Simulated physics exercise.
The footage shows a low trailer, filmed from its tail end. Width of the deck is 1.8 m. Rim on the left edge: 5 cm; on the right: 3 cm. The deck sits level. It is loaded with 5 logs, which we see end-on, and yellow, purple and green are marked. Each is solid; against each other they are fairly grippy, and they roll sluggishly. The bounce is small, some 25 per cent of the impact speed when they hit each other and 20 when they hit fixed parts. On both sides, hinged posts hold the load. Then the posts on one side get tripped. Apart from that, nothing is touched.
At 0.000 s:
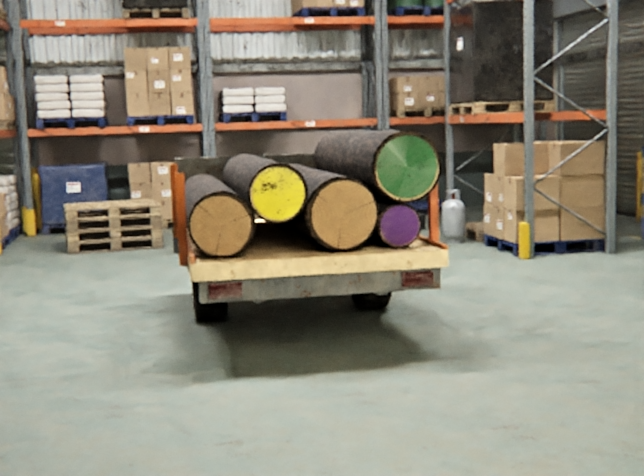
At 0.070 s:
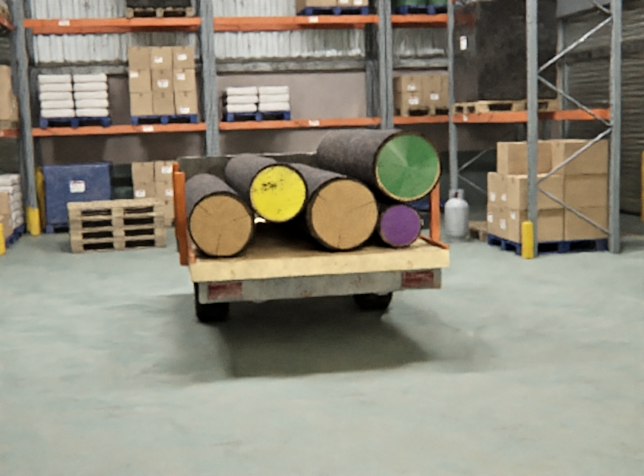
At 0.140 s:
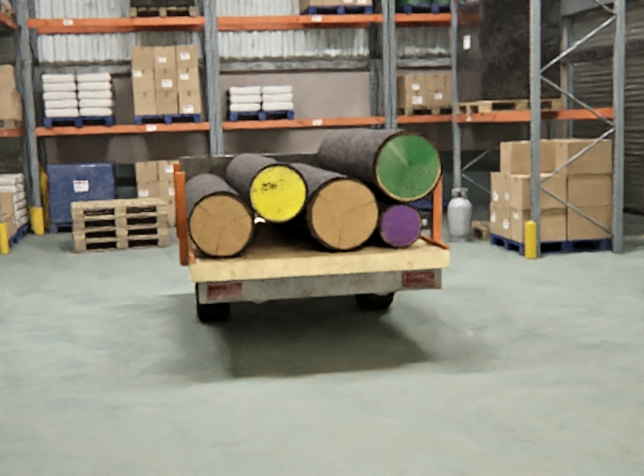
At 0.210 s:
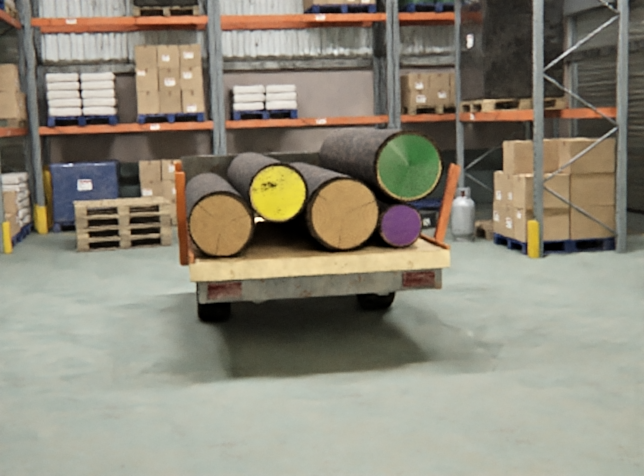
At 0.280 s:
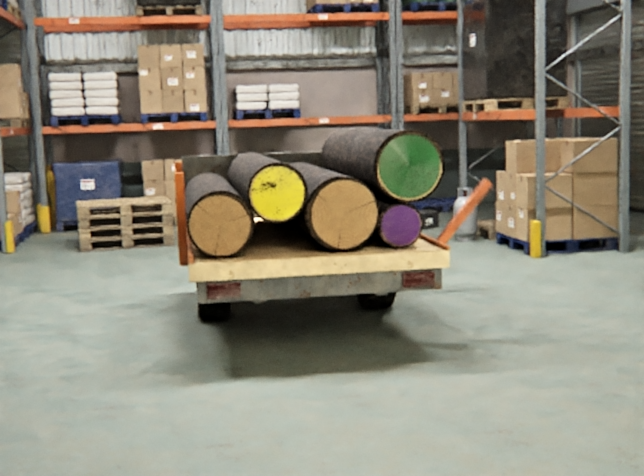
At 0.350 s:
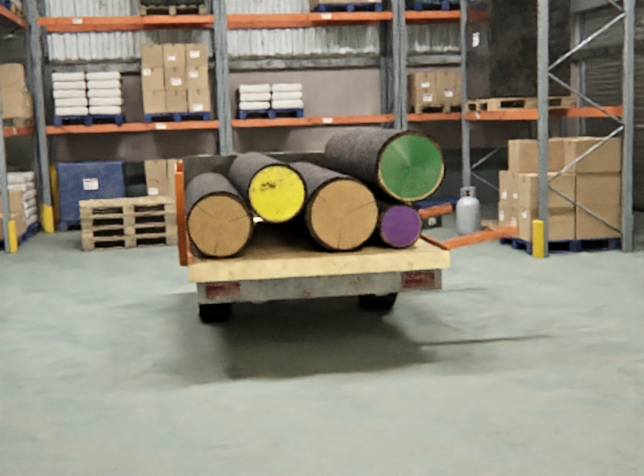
Low trailer loaded with five logs standing in a warehouse, its right side post swinging outward and down while the logs stay still.
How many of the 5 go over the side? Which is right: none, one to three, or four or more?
The right one is one to three.
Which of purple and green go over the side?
Purple is stopped; green escapes.
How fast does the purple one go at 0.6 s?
Near 0.0 m/s.
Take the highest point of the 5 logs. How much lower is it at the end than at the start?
20 cm.
After 0.6 s, yellow is up on others, 60 cm from the left edge; purple is on the deck, 30 cm from the right edge; green is up on others, 15 cm from the right edge, rolling right; 0 gone from the deck.
After 0.8 s, green is up on others, 5 cm from the right edge, rolling right; no change for yellow, purple; 0 gone from the deck.
After 1.0 s, green is dropping off the right side; no change for yellow, purple; 1 gone from the deck.
At rest (2.9 s), yellow is up on others, 60 cm from the left edge; purple is on the deck, 30 cm from the right edge; green is down on the right; 1 gone from the deck.
